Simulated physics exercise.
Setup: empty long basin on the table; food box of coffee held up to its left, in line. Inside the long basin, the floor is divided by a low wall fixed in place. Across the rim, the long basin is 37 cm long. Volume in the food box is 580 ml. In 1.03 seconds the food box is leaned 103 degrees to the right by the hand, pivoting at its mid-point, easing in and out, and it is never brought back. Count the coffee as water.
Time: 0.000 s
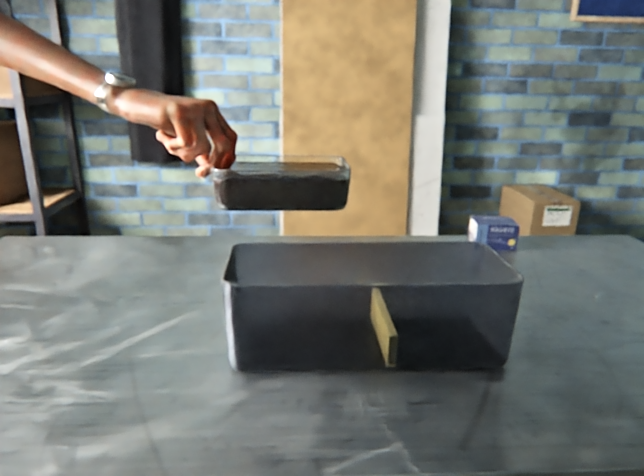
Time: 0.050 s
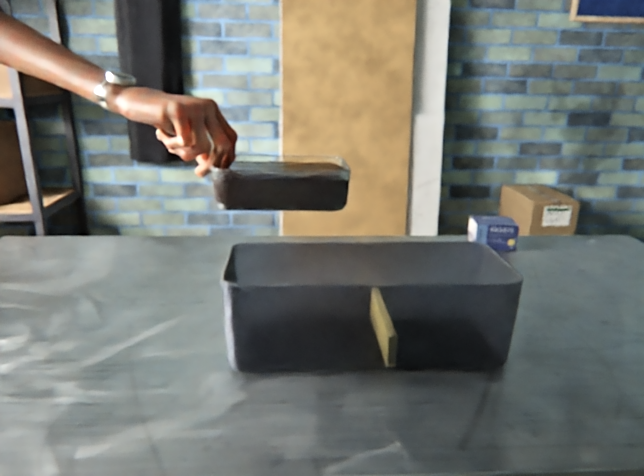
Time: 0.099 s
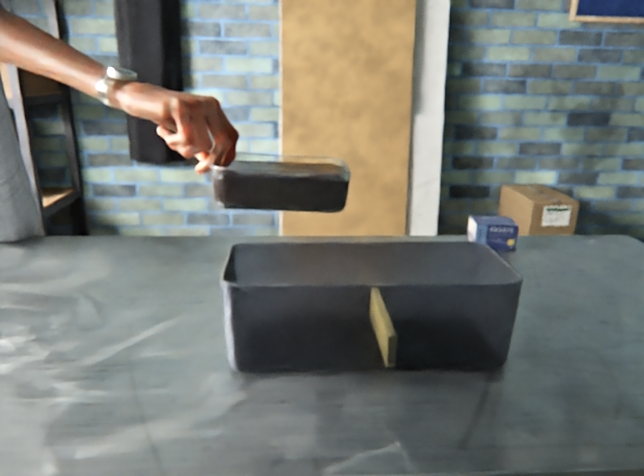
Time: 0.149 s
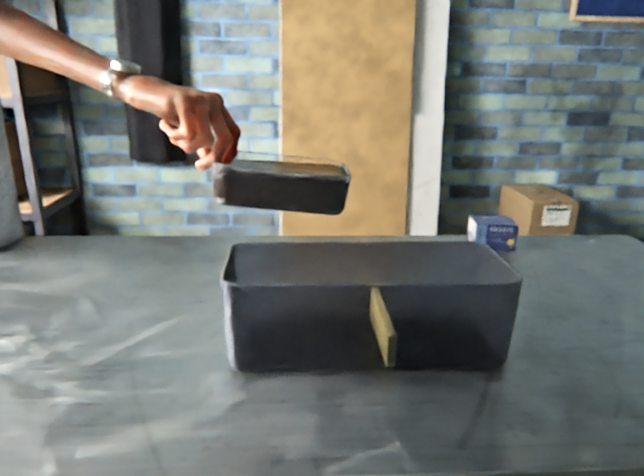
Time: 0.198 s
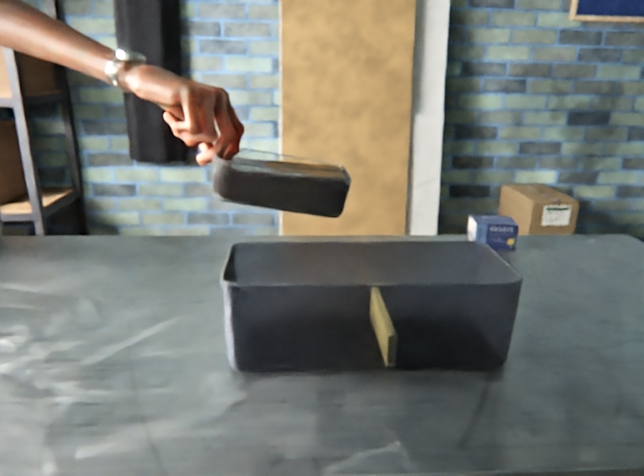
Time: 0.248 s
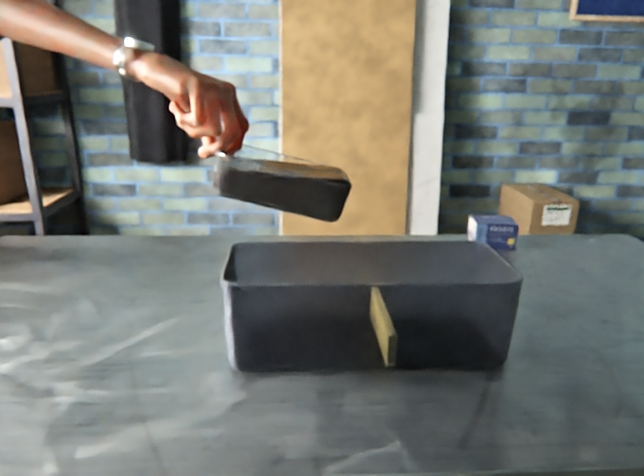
A hand held a small see-through box of dark liquid above a long, empty basin with a divider inside, then slowly leaned the box a little to the right.
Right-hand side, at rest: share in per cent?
56 per cent.
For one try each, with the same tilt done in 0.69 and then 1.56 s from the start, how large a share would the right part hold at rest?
It comes to 45 per cent, and then 60 per cent.
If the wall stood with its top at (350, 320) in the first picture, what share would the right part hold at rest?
Around 75 %, I'd say.
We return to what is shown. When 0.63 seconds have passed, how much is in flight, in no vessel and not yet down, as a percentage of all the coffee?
Roughly 36 percent.
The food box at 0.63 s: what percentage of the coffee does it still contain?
Fraction remaining: Approx. 16 per cent.
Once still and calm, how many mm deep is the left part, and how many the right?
Some 8 mm on the left and some 16 mm on the right.
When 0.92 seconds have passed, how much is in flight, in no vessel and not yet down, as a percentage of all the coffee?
Airborne share: Near 2 %.
By 0.63 s the tilt is 70° and 15 per cent is still to pour, 14 is left of the wall and 34 right of it.
By 0.92 s the tilt is 100° and 3 per cent is still to pour, 36 is left of the wall and 56 right of it.
By 1.21 s the tilt is 103° and 0 per cent is still to pour, 40 is left of the wall and 56 right of it.
By 1.53 s the tilt is 103° and 0 per cent is still to pour, 40 is left of the wall and 56 right of it.
At rest 40 per cent lies left of the wall, 56 right of it and 3 outside.
